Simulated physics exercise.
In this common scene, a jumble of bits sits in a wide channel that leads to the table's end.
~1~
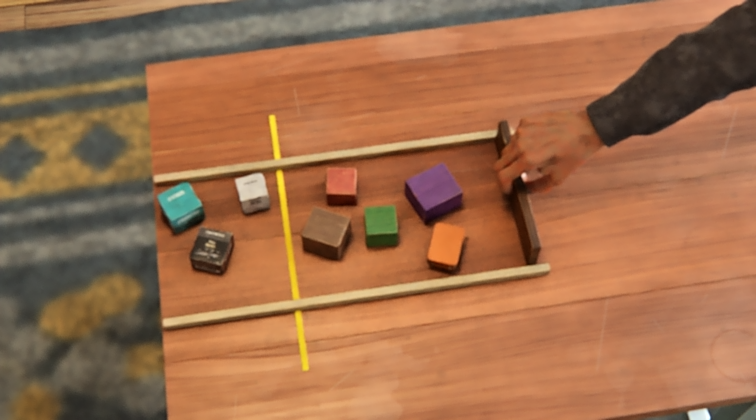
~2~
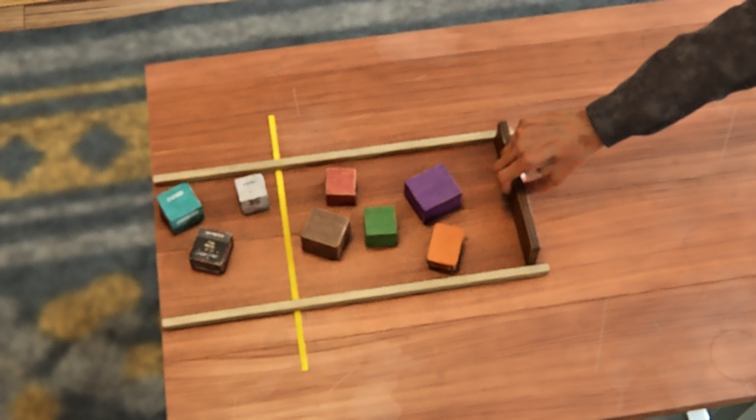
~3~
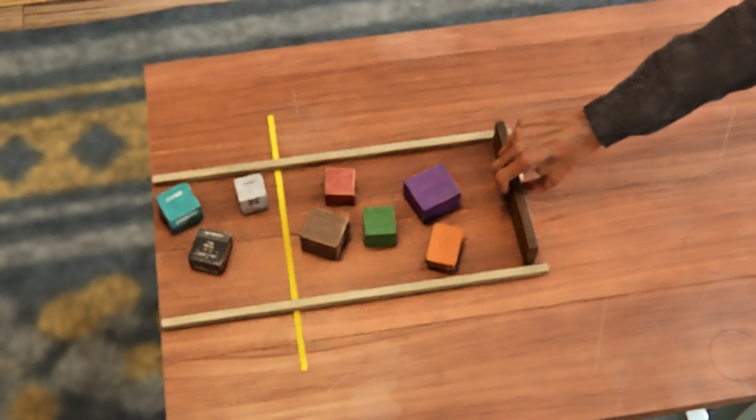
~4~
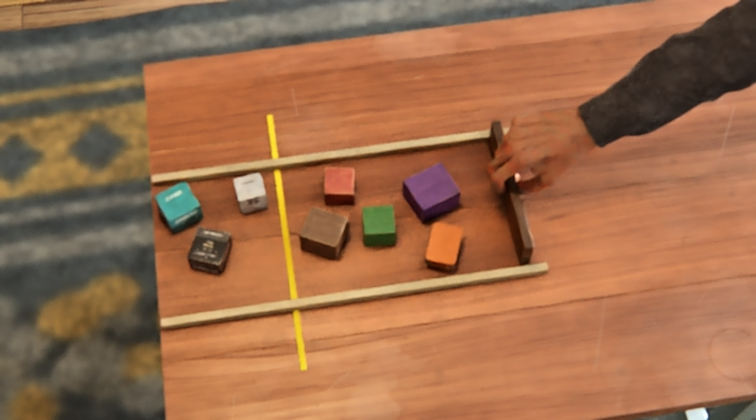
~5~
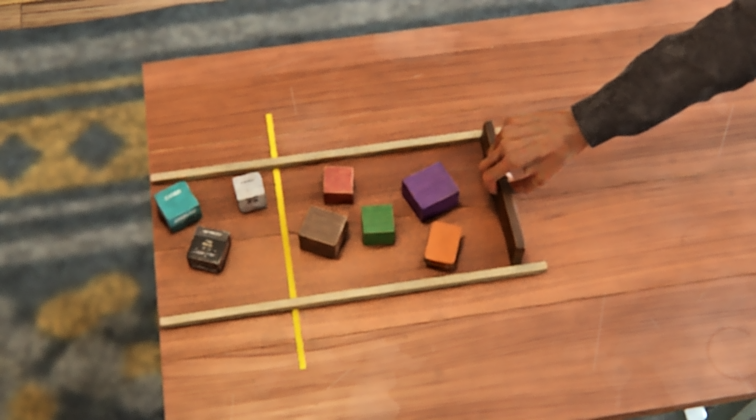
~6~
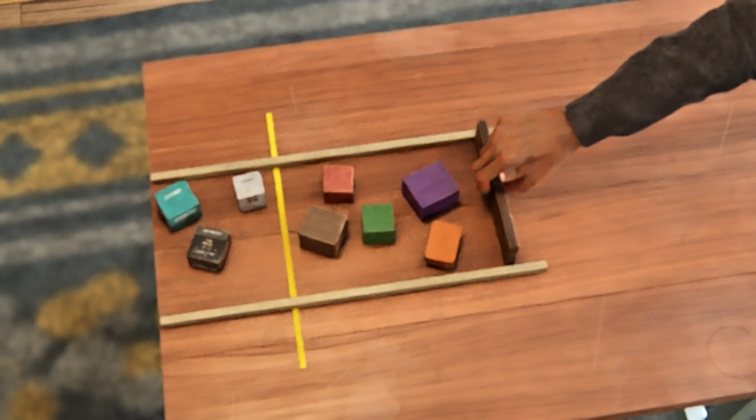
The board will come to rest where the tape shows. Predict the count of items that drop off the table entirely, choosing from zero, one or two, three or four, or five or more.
The count is zero.
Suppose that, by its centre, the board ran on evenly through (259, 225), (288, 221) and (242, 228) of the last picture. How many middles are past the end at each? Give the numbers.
The counts are 1, 0 and 3, in that order.
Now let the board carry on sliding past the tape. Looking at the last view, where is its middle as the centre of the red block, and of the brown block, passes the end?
The red block puts it at (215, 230), the brown block at (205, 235).
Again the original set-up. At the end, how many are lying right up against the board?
That makes 3.
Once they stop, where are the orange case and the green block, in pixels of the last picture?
You'll see the orange case at (277, 280), with the green block at (266, 238).
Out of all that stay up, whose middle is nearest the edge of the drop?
That would be the turquoise box.
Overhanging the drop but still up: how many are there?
1 overhanging.
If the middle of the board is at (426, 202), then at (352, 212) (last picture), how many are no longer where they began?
First position 3; second position 5.
Soon after, none off yet; turquoise box at rest near (178, 205); black box at rest near (209, 248); white box at rest near (250, 192).
Then, none off yet; turquoise box at rest near (178, 205); black box at rest near (209, 248); white box moved about its own width near (219, 195).
At rest, the number that fall off is zero.
